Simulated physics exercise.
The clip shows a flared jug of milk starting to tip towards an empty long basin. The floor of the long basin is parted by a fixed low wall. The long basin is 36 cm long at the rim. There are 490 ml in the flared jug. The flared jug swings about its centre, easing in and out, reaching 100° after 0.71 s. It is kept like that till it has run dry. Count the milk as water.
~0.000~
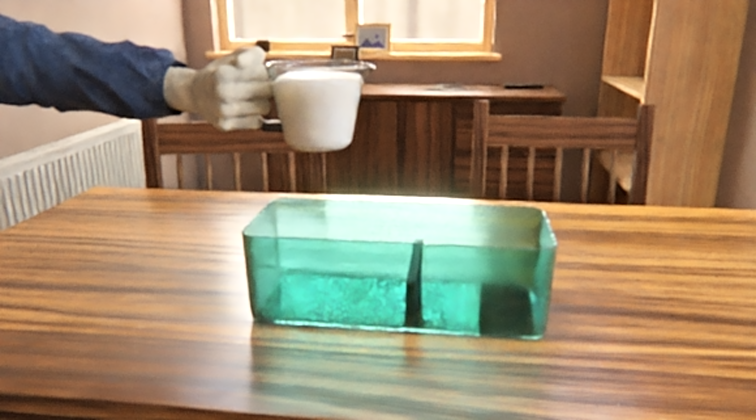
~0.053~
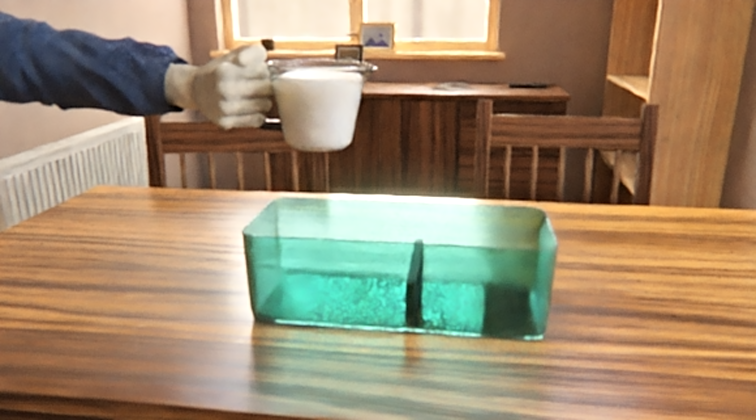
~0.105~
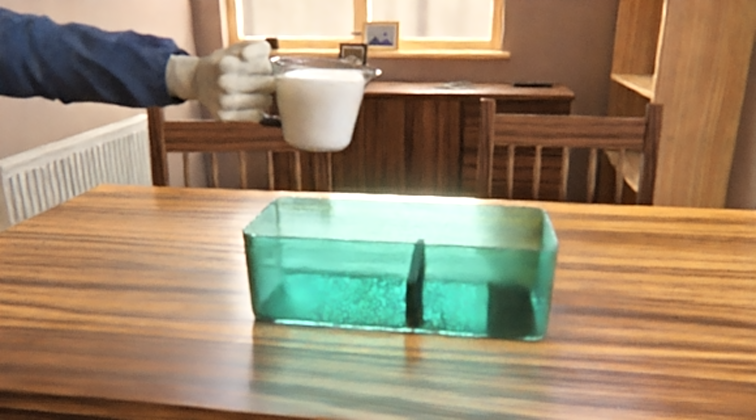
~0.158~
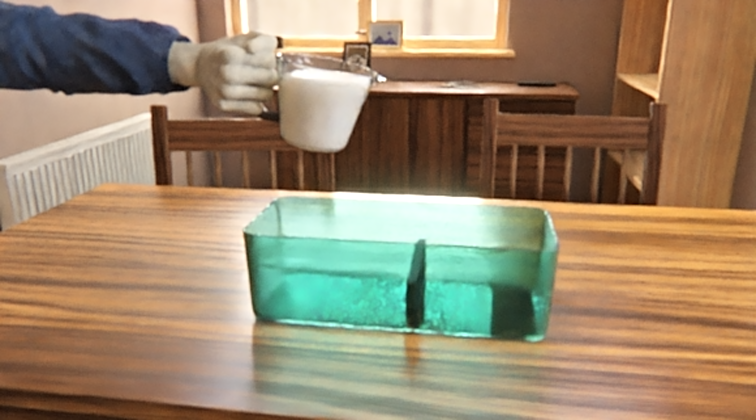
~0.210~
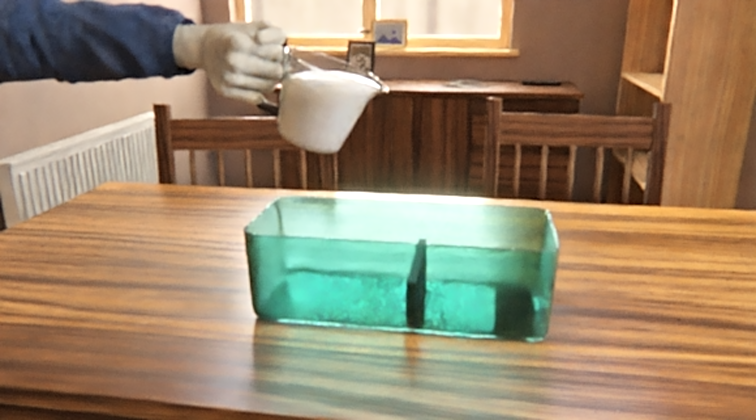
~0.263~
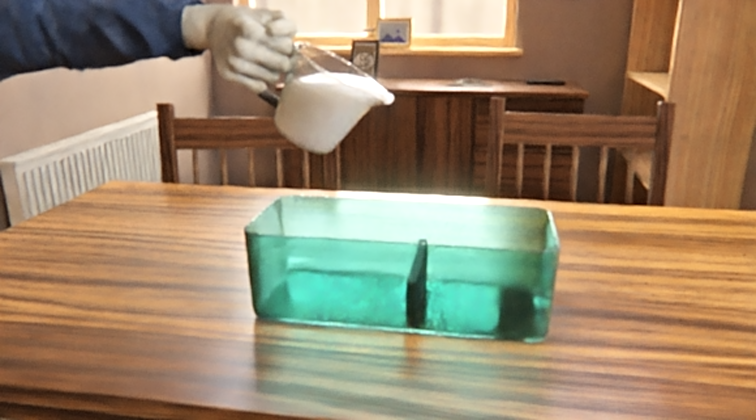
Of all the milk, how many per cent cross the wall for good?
The far part has some 49 per cent.
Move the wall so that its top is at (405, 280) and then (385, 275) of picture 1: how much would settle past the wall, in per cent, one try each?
In turn about 80 and 90 per cent.
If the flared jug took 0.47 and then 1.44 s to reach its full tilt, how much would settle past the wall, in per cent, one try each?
First 40, then 65 per cent.
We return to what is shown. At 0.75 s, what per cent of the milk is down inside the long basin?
Near 84 in a hundred.
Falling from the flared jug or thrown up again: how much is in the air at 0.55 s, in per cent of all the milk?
Near 30 in a hundred.
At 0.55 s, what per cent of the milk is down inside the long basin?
About 26 per cent.
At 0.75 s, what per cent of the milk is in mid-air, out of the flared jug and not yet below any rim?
Near 10 in a hundred.
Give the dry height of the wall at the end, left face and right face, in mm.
Some 50 mm on the left and 48 mm on the right.
By 0.55 s the tilt is 88° and 44 per cent is still to pour, 2 is left of the wall and 25 right of it.
By 0.75 s the tilt is 100° and 6 per cent is still to pour, 35 is left of the wall and 49 right of it.
By 0.97 s the tilt is 100° and 0 per cent is still to pour, 49 is left of the wall and 49 right of it.
By 1.21 s the tilt is 100° and 0 per cent is still to pour, 49 is left of the wall and 49 right of it.
At rest 49 per cent lies left of the wall, 49 right of it and 1 outside.
